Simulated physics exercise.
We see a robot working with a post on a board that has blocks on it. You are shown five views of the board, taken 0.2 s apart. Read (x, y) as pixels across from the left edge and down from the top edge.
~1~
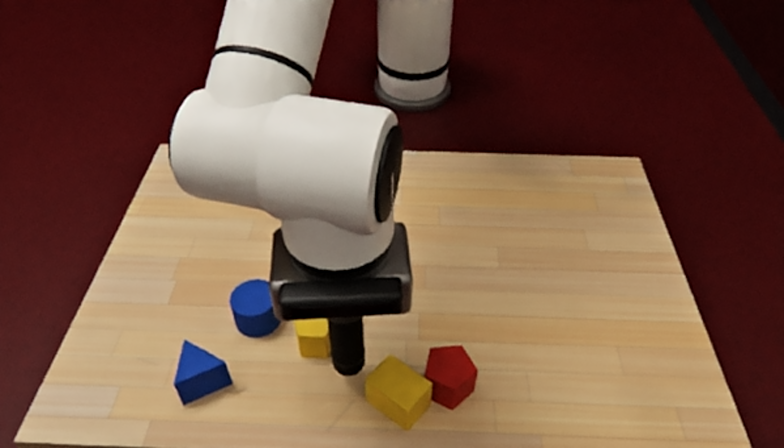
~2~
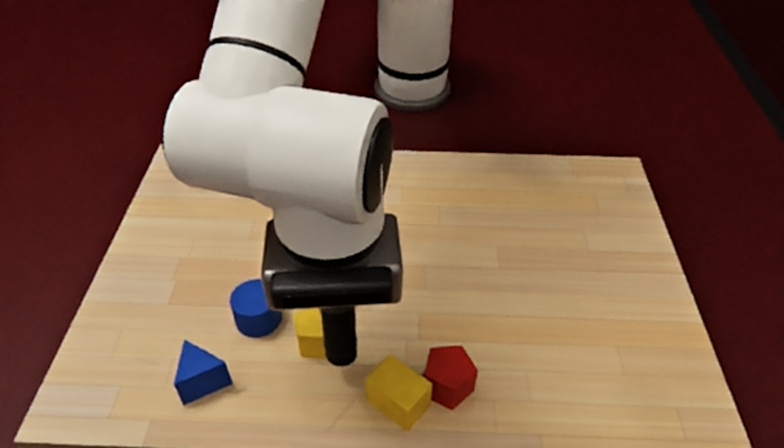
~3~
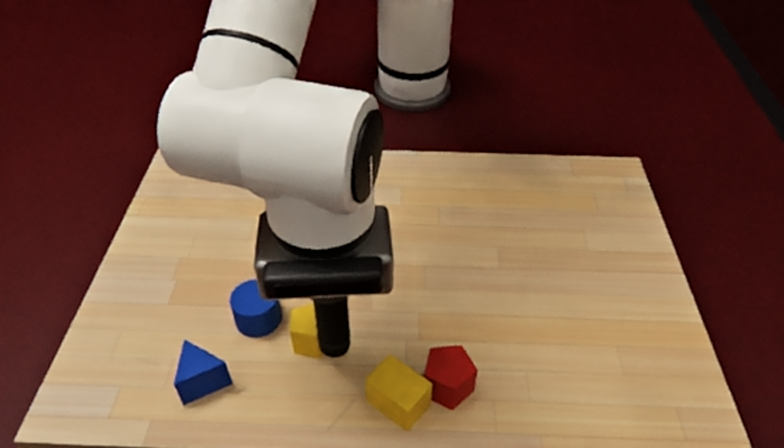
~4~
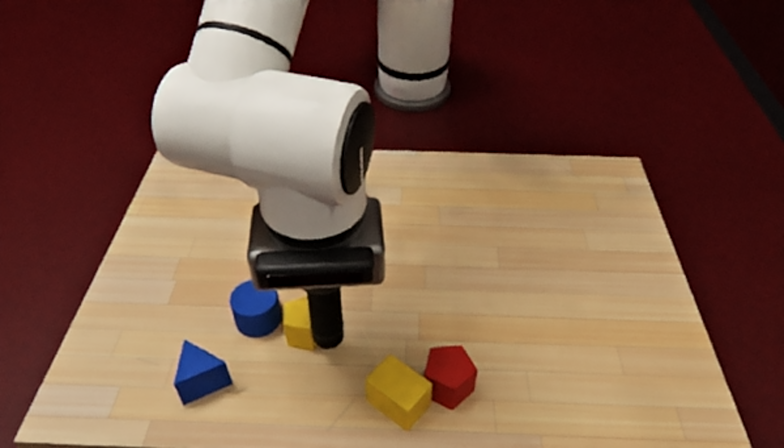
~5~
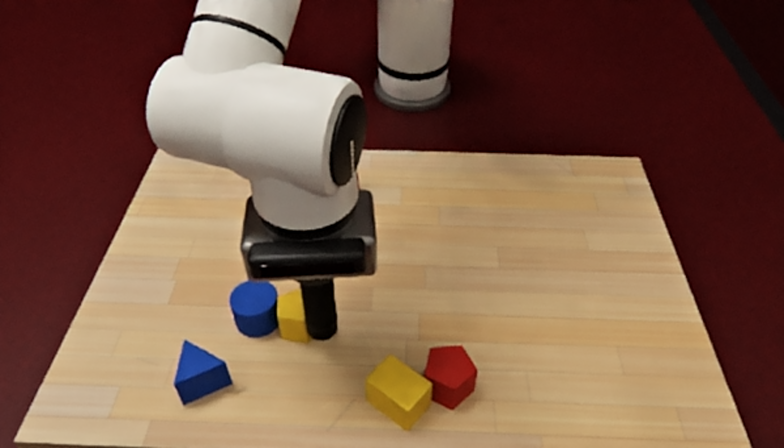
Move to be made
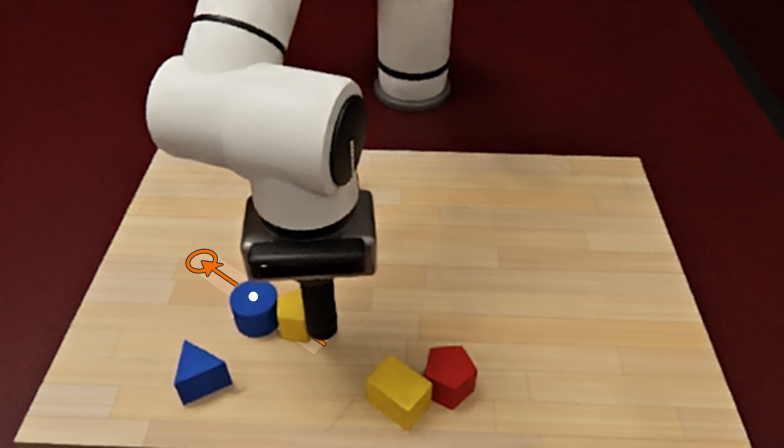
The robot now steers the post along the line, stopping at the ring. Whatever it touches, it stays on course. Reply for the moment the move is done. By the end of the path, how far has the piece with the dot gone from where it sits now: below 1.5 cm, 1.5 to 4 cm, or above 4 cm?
It slides well over 4 cm.
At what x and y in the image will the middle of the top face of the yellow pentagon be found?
When the path ends, it will be at (262, 250).
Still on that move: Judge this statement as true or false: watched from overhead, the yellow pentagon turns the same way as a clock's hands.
That is true.
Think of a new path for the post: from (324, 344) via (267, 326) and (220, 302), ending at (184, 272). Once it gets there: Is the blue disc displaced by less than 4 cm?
I believe not.
Drawn move, from (324, 344) directly to (202, 261); the dot is on the blue disc.
The first path, step by step. One third of the way, post at (276, 298); blue disc at (230, 277); yellow pentagon at (273, 267), turned 50° clockwise.
Two thirds of the way, post at (234, 271); blue disc at (195, 266); yellow pentagon at (262, 250), turned 110° clockwise.
At the end, post at (197, 246); blue disc at (164, 258); yellow pentagon at (262, 250), turned 110° clockwise; yellow oblong block still.
